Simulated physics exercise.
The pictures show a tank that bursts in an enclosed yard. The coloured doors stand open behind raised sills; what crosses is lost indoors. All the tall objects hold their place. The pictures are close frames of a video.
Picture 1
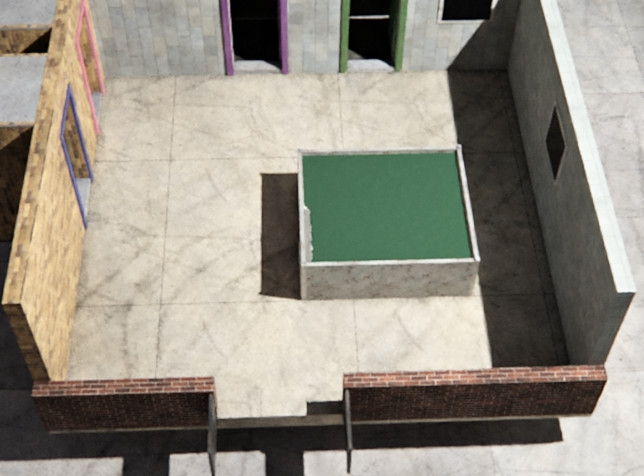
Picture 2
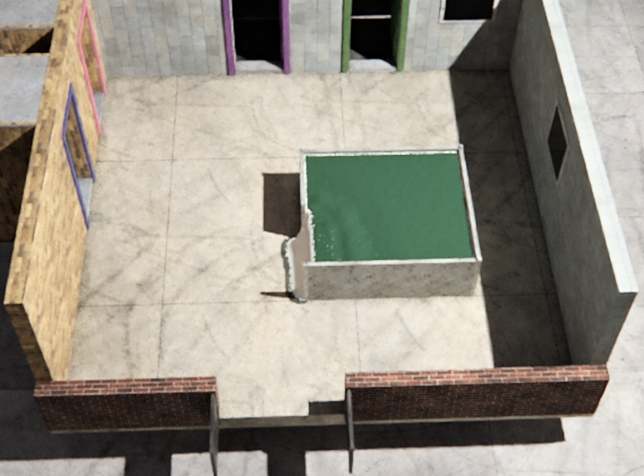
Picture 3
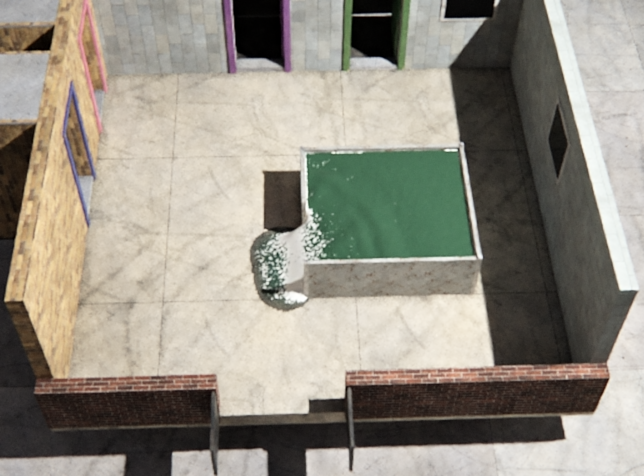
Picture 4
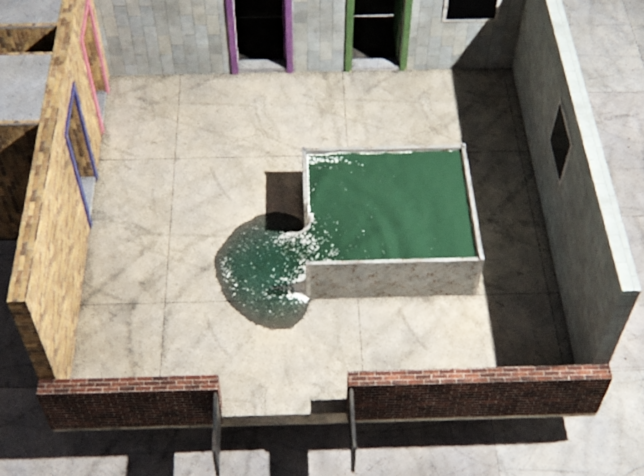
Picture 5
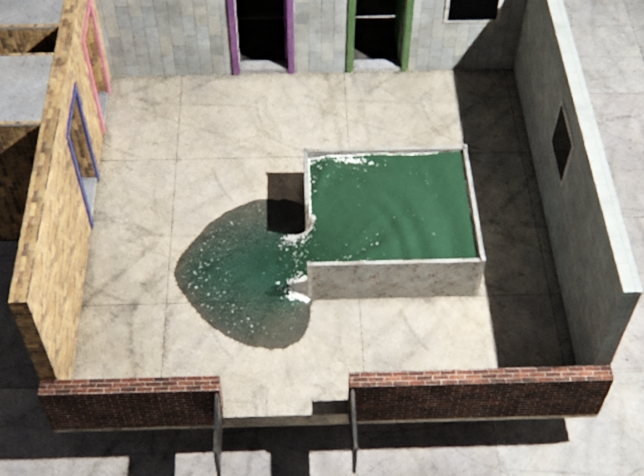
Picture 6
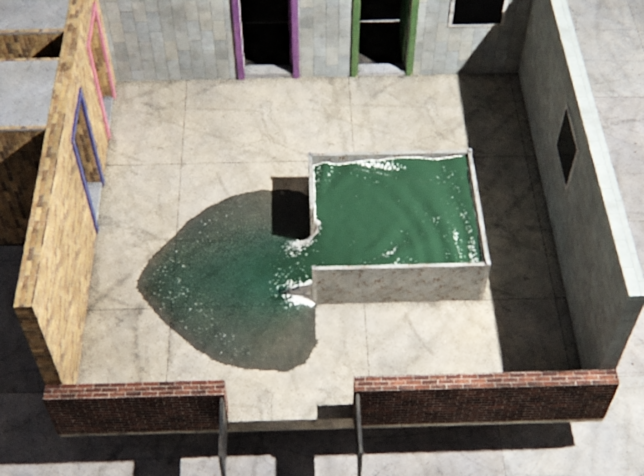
At the start, green water lies still in a square tank inside a walled yard with open purple and green doorways at the back. Water bursts through the tank's left side, foaming white at the gap, then spreads leftward across the pale floor in a wide, rounded sheet while the tank's surface ripples.
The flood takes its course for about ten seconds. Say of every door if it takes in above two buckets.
The pink door lets in a lot; the blue door lets in a lot; the green door admits no more than that; the purple door admits no more than that.
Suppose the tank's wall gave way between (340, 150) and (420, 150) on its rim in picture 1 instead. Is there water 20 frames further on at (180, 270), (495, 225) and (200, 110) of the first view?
In that order: Free of water, flooded, flooded.
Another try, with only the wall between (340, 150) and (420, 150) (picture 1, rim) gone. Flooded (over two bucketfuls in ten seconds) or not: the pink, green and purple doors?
Pink door floods; green door lets more in; purple door is over.
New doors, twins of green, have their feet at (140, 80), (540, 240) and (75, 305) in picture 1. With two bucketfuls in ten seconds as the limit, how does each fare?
In that order: Is over, keeps below it, goes over.
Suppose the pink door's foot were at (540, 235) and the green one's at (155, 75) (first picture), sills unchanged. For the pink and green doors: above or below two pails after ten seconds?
Then: The pink door is under; the green door goes over.
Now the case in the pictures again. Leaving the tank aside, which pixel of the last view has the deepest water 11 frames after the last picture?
Roughly at (75, 411).
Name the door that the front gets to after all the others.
That is the green door.
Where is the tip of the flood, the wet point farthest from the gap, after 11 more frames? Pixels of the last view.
At about (111, 123).
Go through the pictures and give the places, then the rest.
In the first picture, still water in the tank at (384, 206).
In the second picture, water pours out at (306, 258) and has run to (295, 298).
In the third picture, the front is at (261, 242), out from the gap at (307, 256).
In the fourth picture, the front is at (222, 255), out from the gap at (309, 258).
In the fifth picture, water pours out at (310, 259) and has run to (181, 275).
In the sixth picture, water pours out at (315, 262) and has run to (144, 287).
A moment on, water covers 30 % of the floor; the pink door not reached, the blue door wet at the sill, nothing in, the green door not reached, the purple door not reached.
Next, water covers 30 % of the floor; the pink door not reached, the blue door under two buckets in, the green door not reached, the purple door not reached.
Then, water covers 40 % of the floor; the pink door wet at the sill, nothing in, the blue door over two buckets in, the green door not reached, the purple door not reached.
Later, water covers 65 % of the floor; the pink door under two buckets in, the blue door far over two buckets in, the green door wet at the sill, nothing in, the purple door wet at the sill, nothing in.
In the end, water covers 95 % of the floor; the pink door far over two buckets in, the blue door far over two buckets in, the green door wet at the sill, nothing in, the purple door wet at the sill, nothing in.
